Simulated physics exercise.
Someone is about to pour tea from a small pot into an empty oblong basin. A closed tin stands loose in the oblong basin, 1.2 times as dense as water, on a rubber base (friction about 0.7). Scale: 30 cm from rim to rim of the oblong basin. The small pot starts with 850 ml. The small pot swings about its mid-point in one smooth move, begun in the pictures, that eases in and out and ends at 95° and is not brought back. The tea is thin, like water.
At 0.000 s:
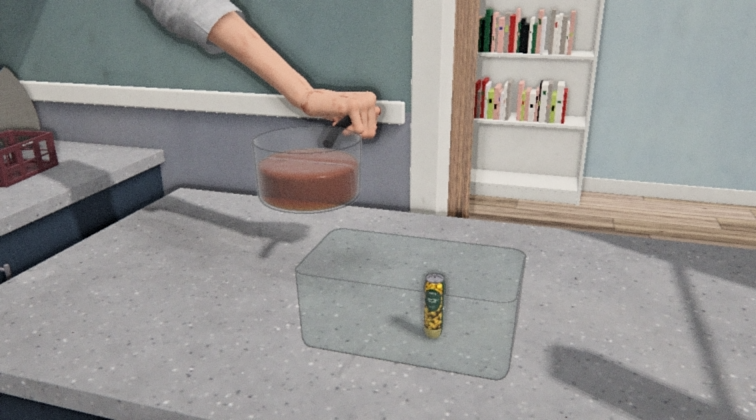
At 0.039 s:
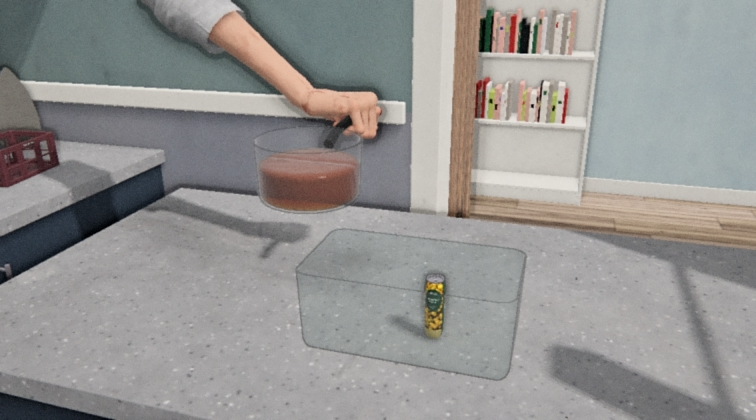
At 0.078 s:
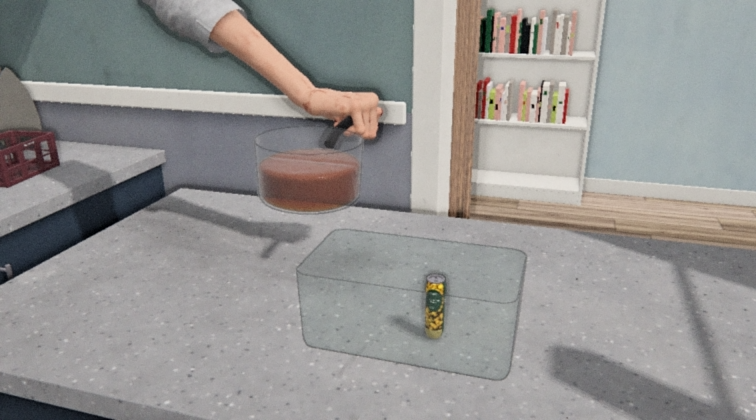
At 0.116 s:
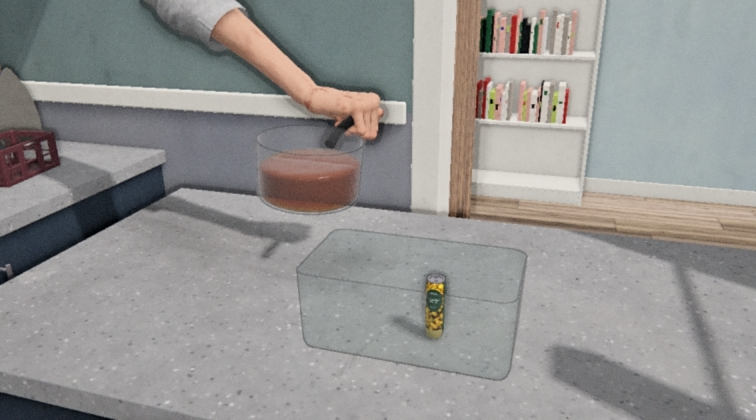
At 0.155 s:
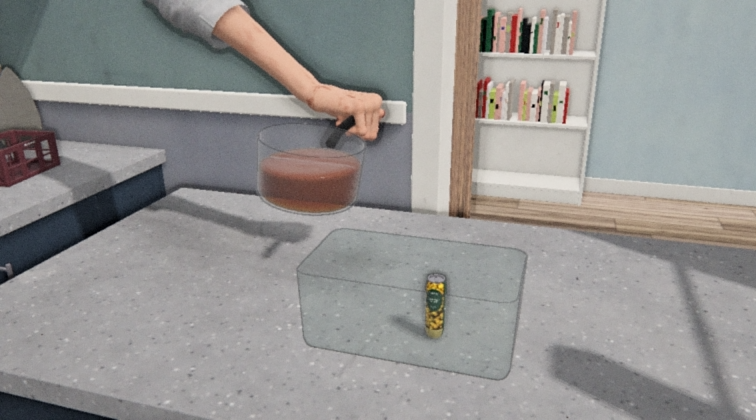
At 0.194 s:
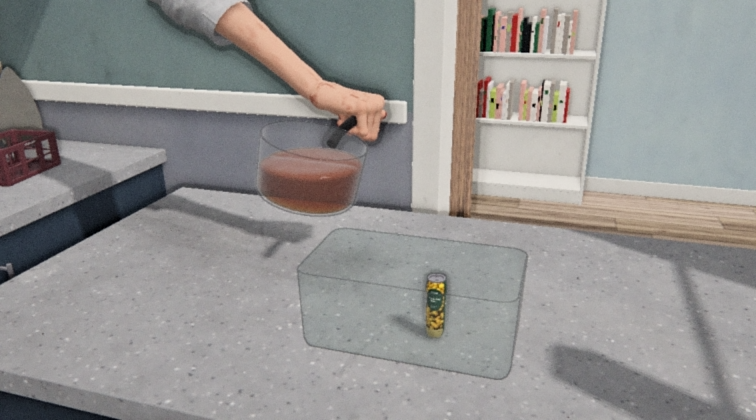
A hand holding a small clear pot of reddish-brown tea above a counter, slowly tilting it slightly rightward beside a transparent basin containing a tin.
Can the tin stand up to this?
It stays up.
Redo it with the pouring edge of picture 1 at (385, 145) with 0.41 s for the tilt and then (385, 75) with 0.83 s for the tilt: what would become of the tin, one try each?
First it goes over; then it falls.
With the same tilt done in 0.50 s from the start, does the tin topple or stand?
Then it remains upright.
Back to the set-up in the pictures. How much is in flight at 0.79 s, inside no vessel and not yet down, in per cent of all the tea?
About 12 per cent.
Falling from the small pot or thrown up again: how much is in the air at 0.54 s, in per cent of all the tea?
Near 24 in a hundred.
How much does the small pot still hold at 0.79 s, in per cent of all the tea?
Some 22 per cent.
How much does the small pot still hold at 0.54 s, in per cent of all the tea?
About 74 per cent.
By 0.54 s the tilt is 68° and 73 per cent is still to pour; the tin stands where it began.
By 0.79 s the tilt is 94° and 22 per cent is still to pour; the tin stands where it began.
By 1.05 s the tilt is 95° and 6 per cent is still to pour; the tin stands where it began.
By 1.33 s the tilt is 95° and 1 per cent is still to pour; the tin stands where it began.
At rest the tin stands where it began.
